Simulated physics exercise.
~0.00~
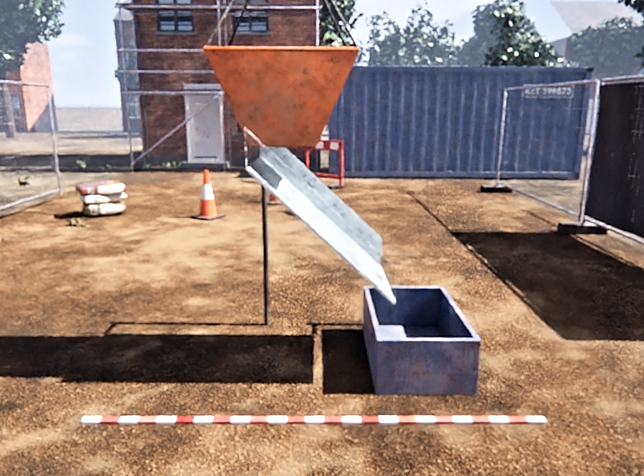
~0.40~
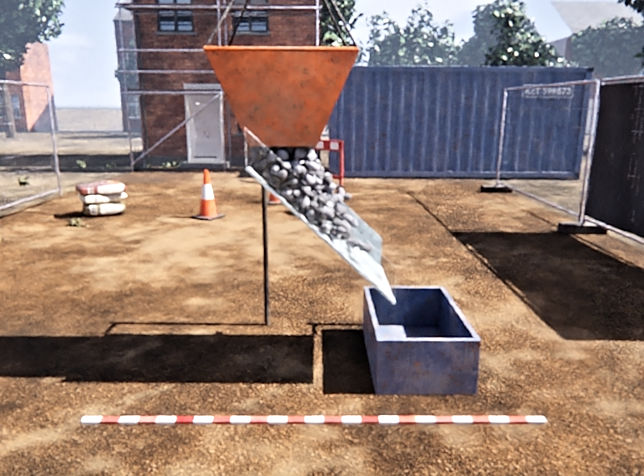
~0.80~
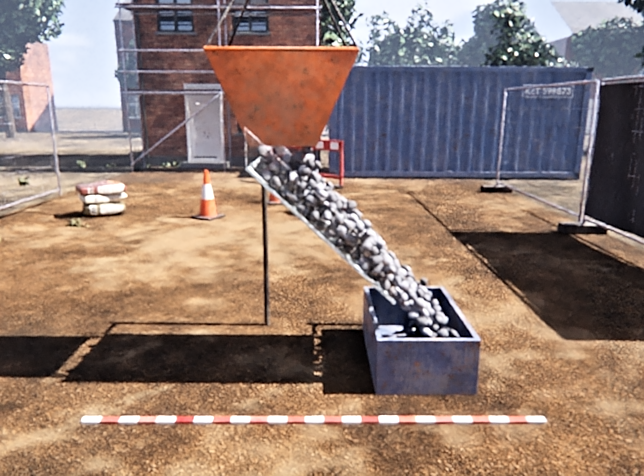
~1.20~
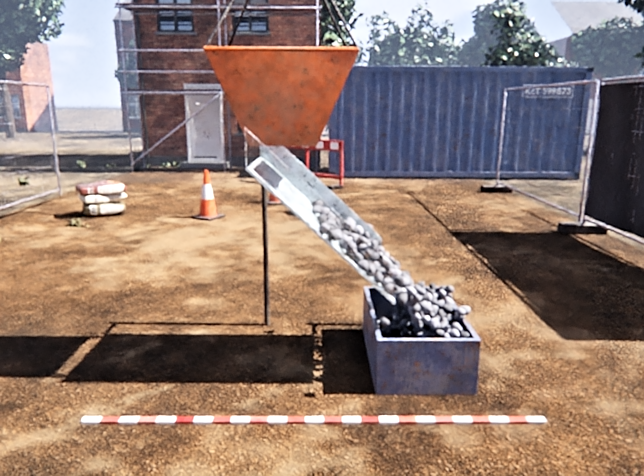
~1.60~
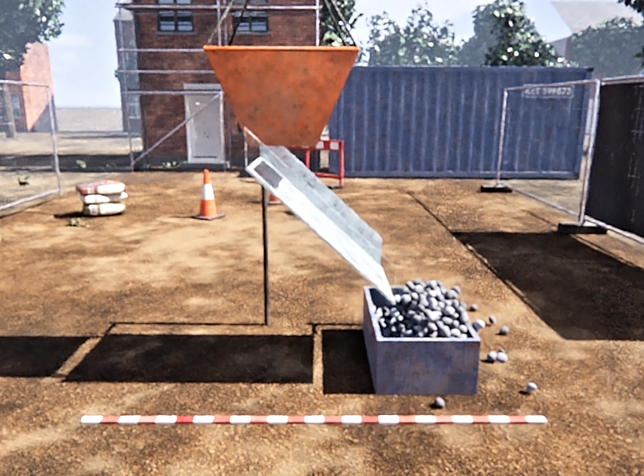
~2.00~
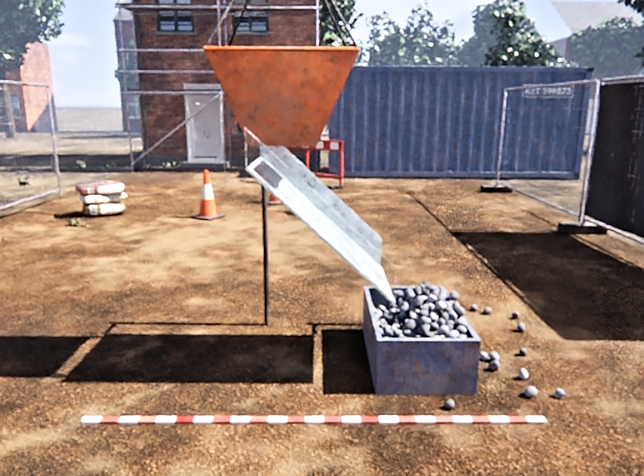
Grey rounded stones drop from an orange hopper onto a sloping metal chute and slide down to the right into an open bin, heaping up inside it. Nearly all end up piled in the bin, while a few tumble out and lie on the ground beside it.
